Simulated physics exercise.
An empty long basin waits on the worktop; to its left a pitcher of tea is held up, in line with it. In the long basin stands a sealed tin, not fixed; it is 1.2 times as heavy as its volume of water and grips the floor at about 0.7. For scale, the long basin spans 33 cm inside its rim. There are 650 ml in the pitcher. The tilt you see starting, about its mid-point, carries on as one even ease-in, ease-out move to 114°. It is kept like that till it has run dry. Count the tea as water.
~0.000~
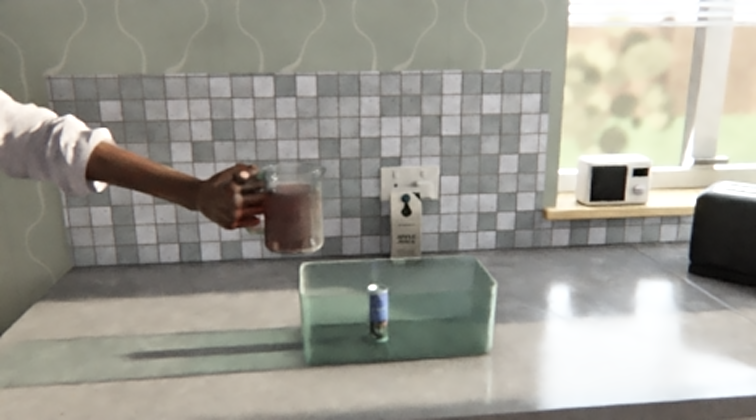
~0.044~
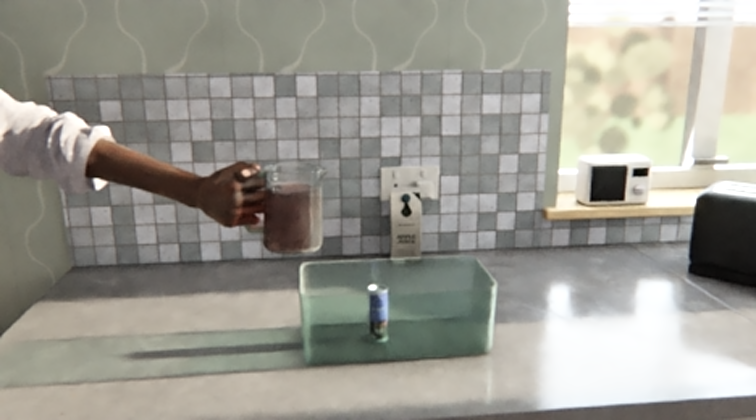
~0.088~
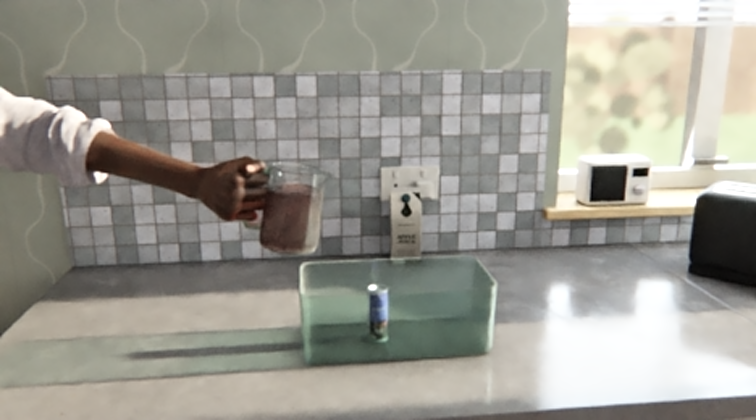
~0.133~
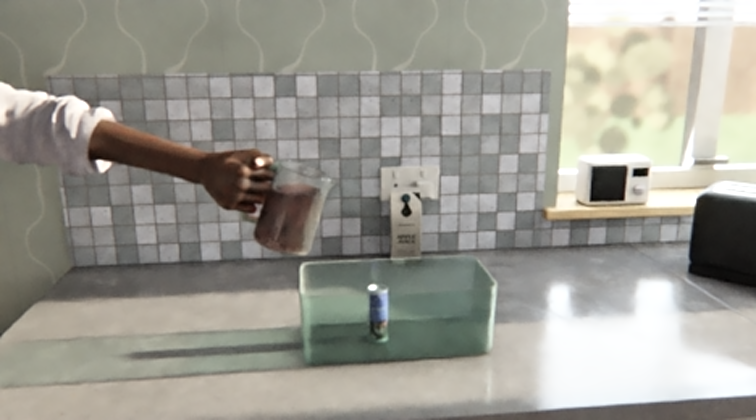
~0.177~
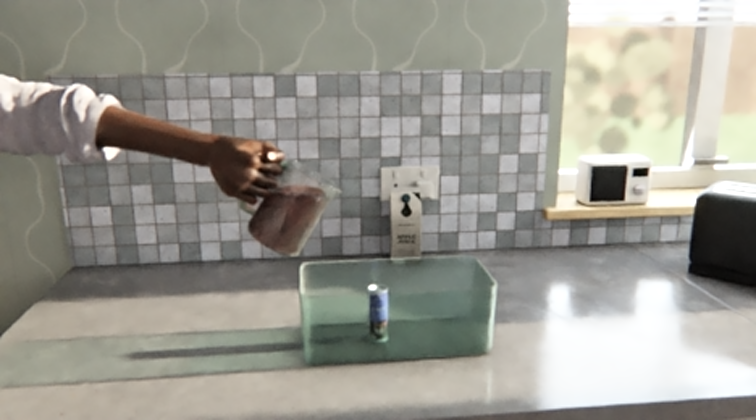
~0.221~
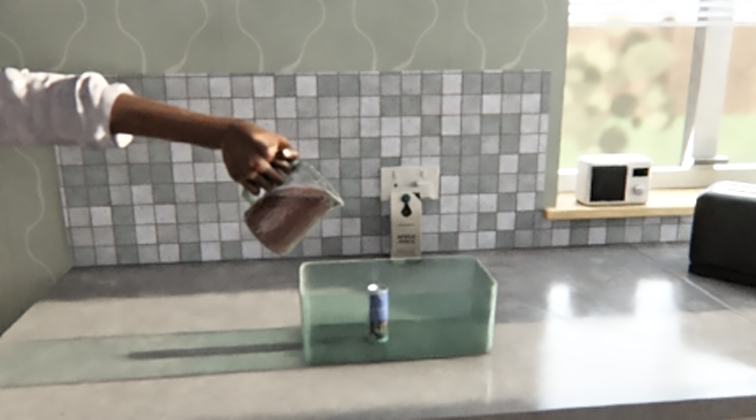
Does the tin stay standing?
It falls.
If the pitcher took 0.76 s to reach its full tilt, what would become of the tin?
The tin goes over.
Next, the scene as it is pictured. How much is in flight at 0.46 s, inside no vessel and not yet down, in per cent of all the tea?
About 24 per cent.
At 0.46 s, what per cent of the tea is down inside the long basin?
Some 18 per cent.
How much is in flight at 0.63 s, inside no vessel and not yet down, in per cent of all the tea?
Some 14 per cent.
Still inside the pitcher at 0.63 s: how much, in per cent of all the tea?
Some 16 per cent.
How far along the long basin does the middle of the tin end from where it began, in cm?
Some 12.0 cm.
By 0.46 s the tilt is 112° and 59 per cent is still to pour; the tin stands where it began.
By 0.63 s the tilt is 114° and 15 per cent is still to pour; the tin stands 3 cm from where it began.
By 0.81 s the tilt is 114° and 2 per cent is still to pour; the tin leans 20°.
By 1.00 s the tilt is 114° and 0 per cent is still to pour; the tin lies on its side.
At rest the tin lies on its side.
